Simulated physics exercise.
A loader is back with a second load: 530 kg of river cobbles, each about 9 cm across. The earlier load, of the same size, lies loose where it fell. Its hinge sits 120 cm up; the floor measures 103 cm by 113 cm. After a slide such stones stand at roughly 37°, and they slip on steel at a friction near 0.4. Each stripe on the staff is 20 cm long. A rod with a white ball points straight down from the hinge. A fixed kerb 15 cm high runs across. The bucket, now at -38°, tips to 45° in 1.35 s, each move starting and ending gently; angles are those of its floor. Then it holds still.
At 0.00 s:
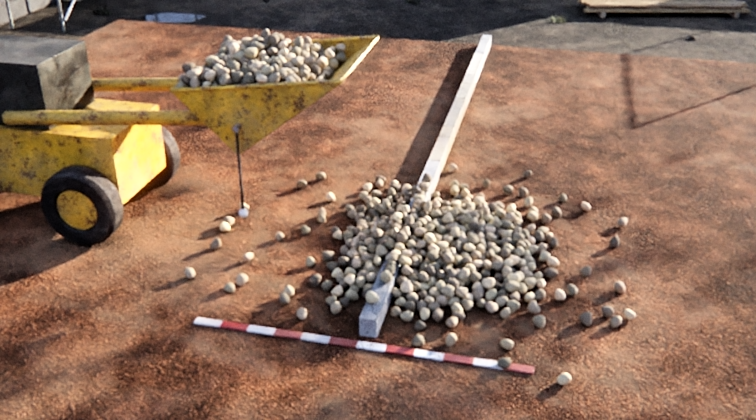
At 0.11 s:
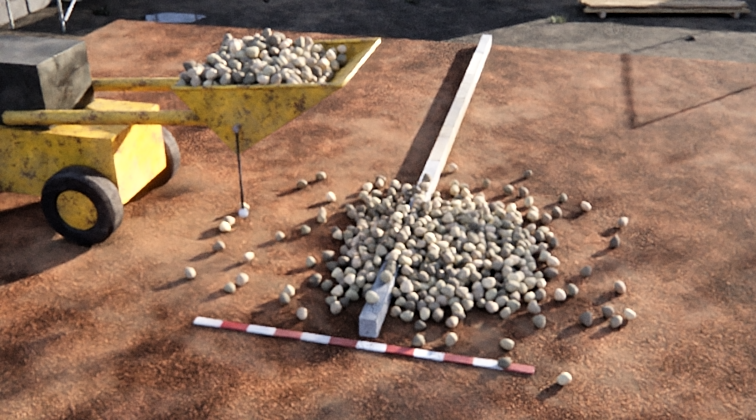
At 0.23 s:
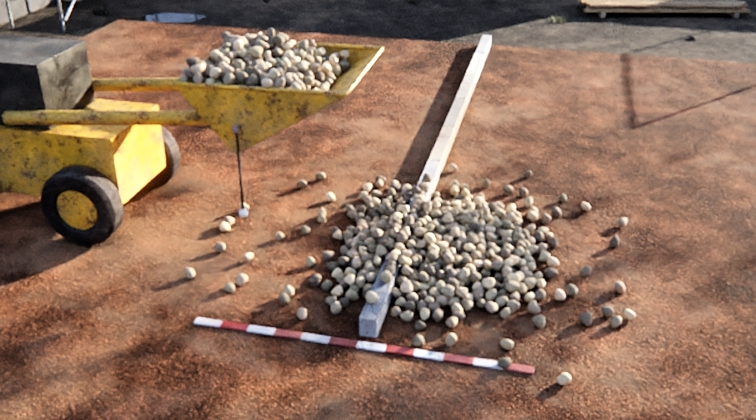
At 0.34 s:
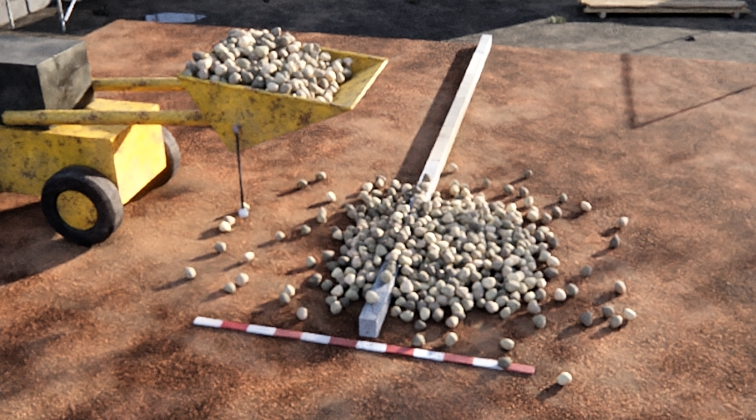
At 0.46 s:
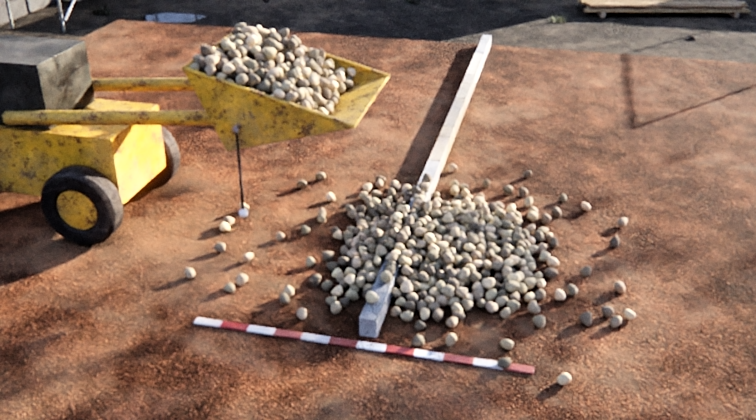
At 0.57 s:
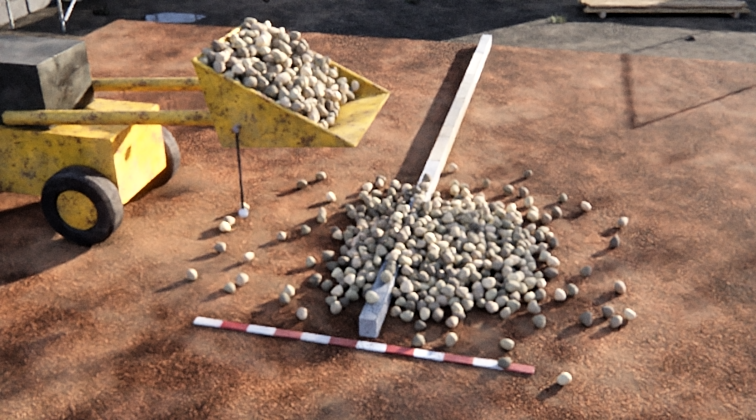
Yellow loader slowly tilting its bucket of rounded stones forward, the lip lowering rightward beside a still pile straddling a kerb.
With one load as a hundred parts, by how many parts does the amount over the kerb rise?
About 10 per cent.
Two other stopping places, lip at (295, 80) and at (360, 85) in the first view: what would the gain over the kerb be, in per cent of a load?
Near 0 per cent from the first place, 20 from the second.
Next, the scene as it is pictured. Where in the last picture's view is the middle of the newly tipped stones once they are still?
Their middle is at about (359, 225).
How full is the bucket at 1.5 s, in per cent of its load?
Roughly 35 per cent is still inside.
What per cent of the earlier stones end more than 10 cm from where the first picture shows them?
Roughly 5 per cent of them.
After 1.0 s the floor is at 32°; in per cent of one load, 98 in the bucket, 35 on this side of the kerb, 69 over the kerb; the foremost stones are at (610, 284).
After 1.5 s the floor is at 45°; in per cent of one load, 36 in the bucket, 96 on this side of the kerb, 69 over the kerb; the foremost stones are at (610, 284).
After 1.8 s the floor is at 45°; in per cent of one load, 4 in the bucket, 122 on this side of the kerb, 76 over the kerb; the foremost stones are at (610, 284).
After 4.4 s the floor is at 45°; in per cent of one load, 0 in the bucket, 123 on this side of the kerb, 79 over the kerb; the foremost stones are at (610, 284). Net gain over the kerb, 10.
